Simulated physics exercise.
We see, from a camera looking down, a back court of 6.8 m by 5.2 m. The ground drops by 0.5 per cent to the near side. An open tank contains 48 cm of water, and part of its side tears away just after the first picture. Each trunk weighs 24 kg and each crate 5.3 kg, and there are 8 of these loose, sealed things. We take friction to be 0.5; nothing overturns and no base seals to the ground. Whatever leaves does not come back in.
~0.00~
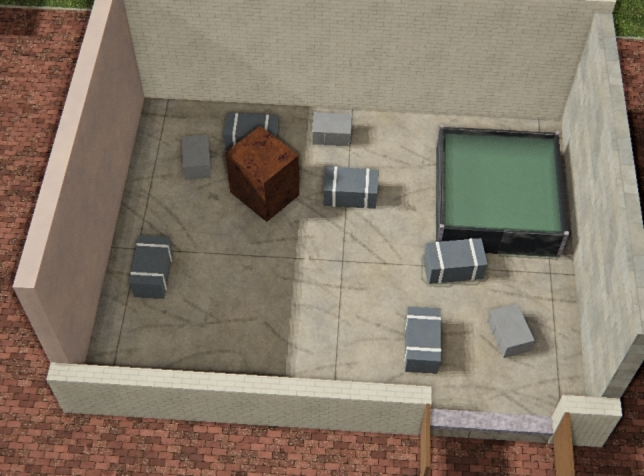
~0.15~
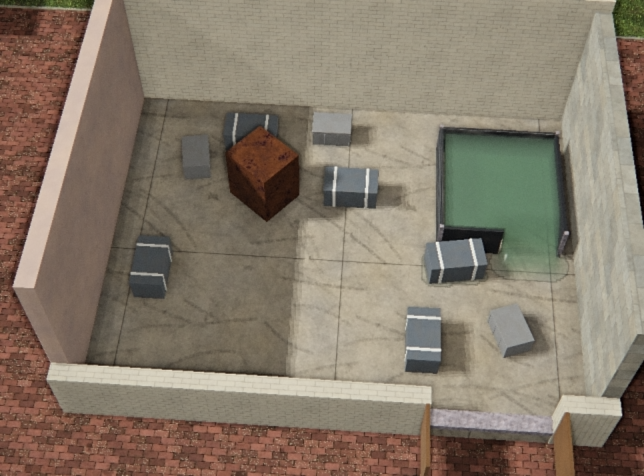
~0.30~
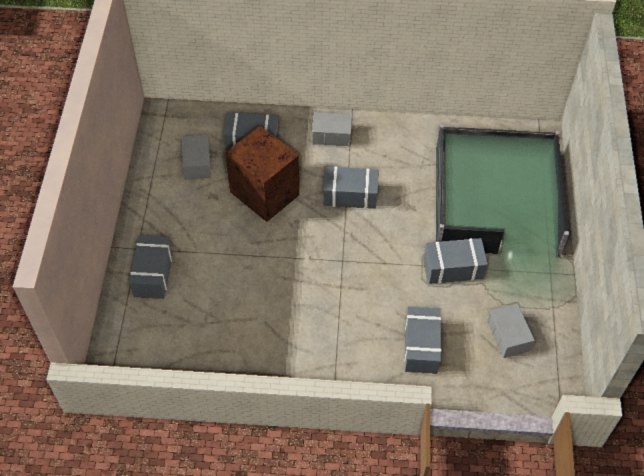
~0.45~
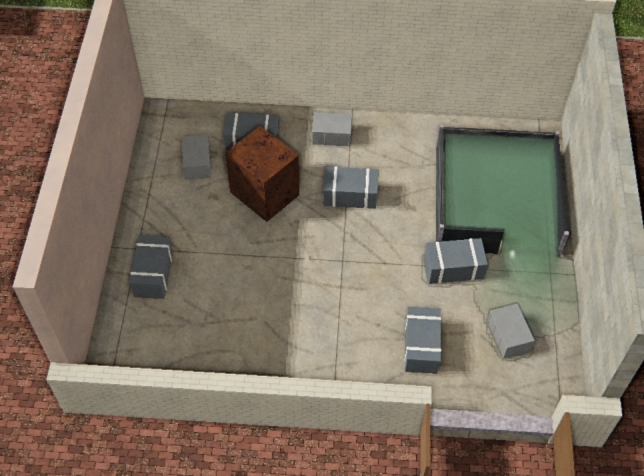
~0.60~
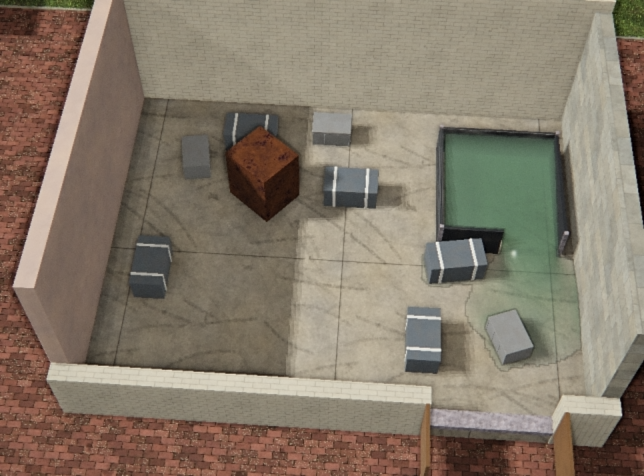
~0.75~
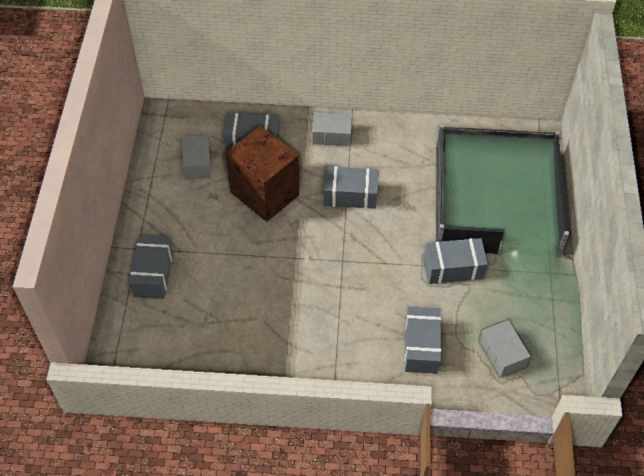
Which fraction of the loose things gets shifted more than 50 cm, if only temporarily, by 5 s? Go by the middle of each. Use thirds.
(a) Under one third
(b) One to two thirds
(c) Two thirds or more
(a) Under one third.
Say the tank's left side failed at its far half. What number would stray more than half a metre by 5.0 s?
That gives 4 of them.
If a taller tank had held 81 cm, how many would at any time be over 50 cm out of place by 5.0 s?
Then 1.
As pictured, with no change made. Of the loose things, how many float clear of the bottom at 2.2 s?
The number is 0.
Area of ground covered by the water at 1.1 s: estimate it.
7.5 m2.
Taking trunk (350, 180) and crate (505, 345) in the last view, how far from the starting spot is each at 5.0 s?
In turn: 0 cm, gone out.
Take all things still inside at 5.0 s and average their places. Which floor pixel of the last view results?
Centred roughly on (307, 214).
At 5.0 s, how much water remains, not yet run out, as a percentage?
60 %.
After 1.1 s 1 of 8 are over 50 cm from their spots; 0 afloat.
After 2.2 s 1 of 8 are over 50 cm from their spots; 0 afloat.
After 3.5 s 1 of 8 are over 50 cm from their spots; 0 afloat.
After 5.0 s 1 of 8 are over 50 cm from their spots, and 1 have been at some point; 0 afloat.
